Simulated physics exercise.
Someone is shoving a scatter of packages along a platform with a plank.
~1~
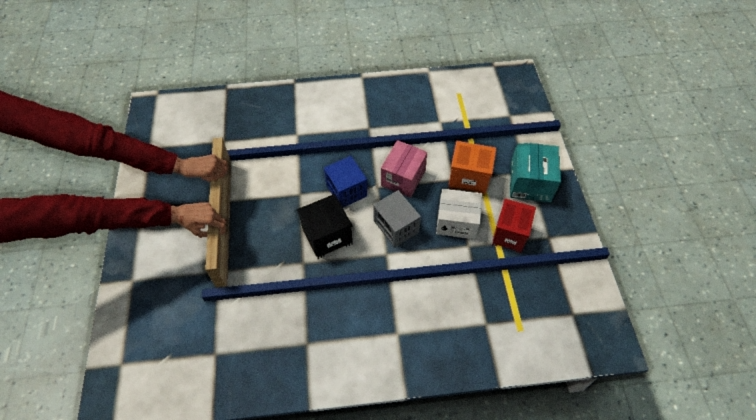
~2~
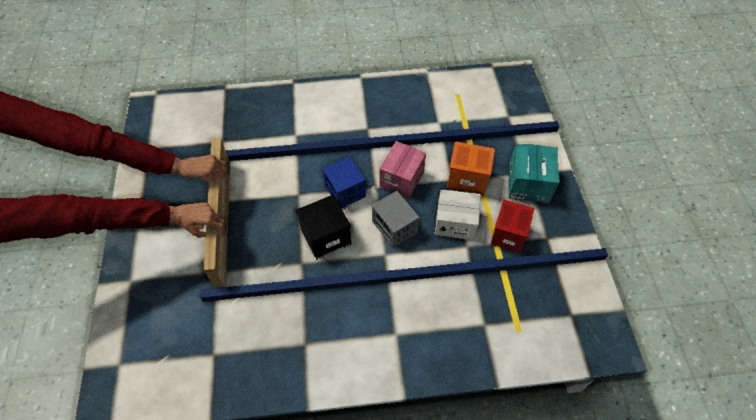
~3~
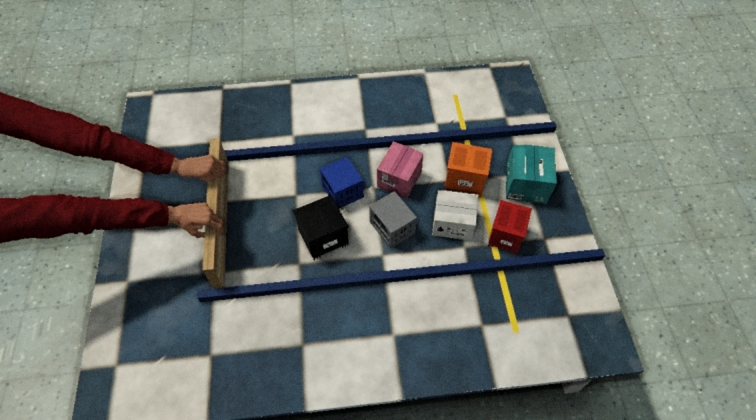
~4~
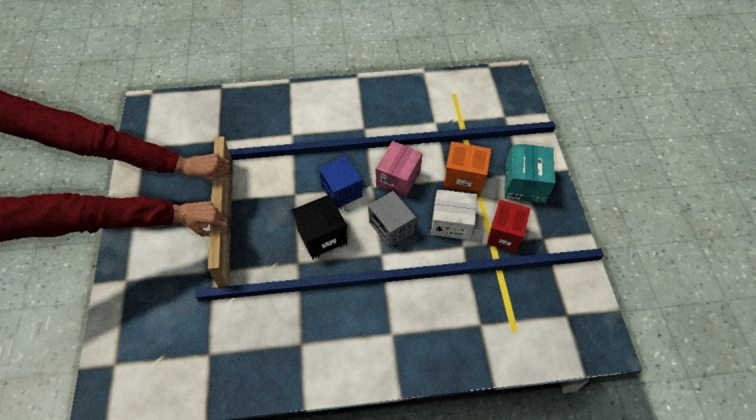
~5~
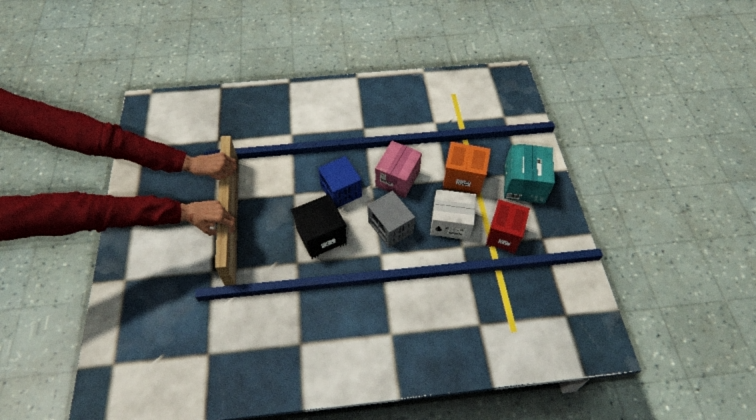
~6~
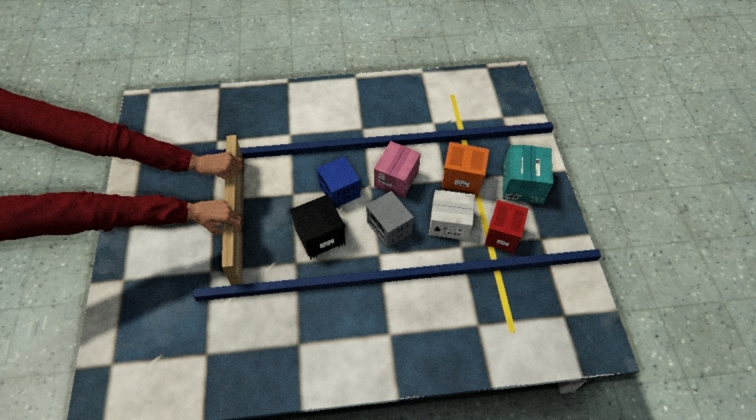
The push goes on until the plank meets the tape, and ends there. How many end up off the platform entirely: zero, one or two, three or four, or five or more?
The fall count stops at one or two.
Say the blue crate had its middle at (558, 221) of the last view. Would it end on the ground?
Result: It falls away.
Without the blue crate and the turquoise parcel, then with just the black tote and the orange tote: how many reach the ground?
Result, first then second: 0, 0.
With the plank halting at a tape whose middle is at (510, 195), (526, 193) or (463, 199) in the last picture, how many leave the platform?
Ground tally per try: 4 / 5 / 1.
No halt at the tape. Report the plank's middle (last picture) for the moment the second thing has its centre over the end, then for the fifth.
First around (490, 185), then around (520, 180).
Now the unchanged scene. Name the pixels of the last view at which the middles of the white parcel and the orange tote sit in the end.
Roughly (573, 203) for the first and roughly (558, 160) for the second.
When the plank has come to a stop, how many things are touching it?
That makes 2.
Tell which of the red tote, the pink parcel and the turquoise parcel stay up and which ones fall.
Result - red tote retained, pink parcel retained, turquoise parcel dropped.
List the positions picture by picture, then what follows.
In the first picture, turquoise parcel (534, 172); red tote (513, 226); orange tote (472, 169); plank (220, 210); tape (486, 196).
In the second picture, red tote (512, 227); pink parcel (403, 170).
In the third picture, orange tote (468, 170); plank (217, 211).
In the fourth picture, turquoise parcel (529, 173); grey crate (391, 219).
In the fifth picture, red tote (507, 227); blue crate (340, 182).
In the sixth picture, turquoise parcel (527, 174); red tote (506, 228); orange tote (465, 170); plank (234, 208); tape (478, 197).
Soon after, none off yet; turquoise parcel at rest near (527, 174); red tote at rest near (506, 228); orange tote at rest near (465, 170).
After that, none off yet; turquoise parcel at rest near (527, 174); red tote displaced about its own width near (529, 230); orange tote displaced a little near (480, 167).
In the end, the number that fall off is one or two; gone, turquoise parcel.
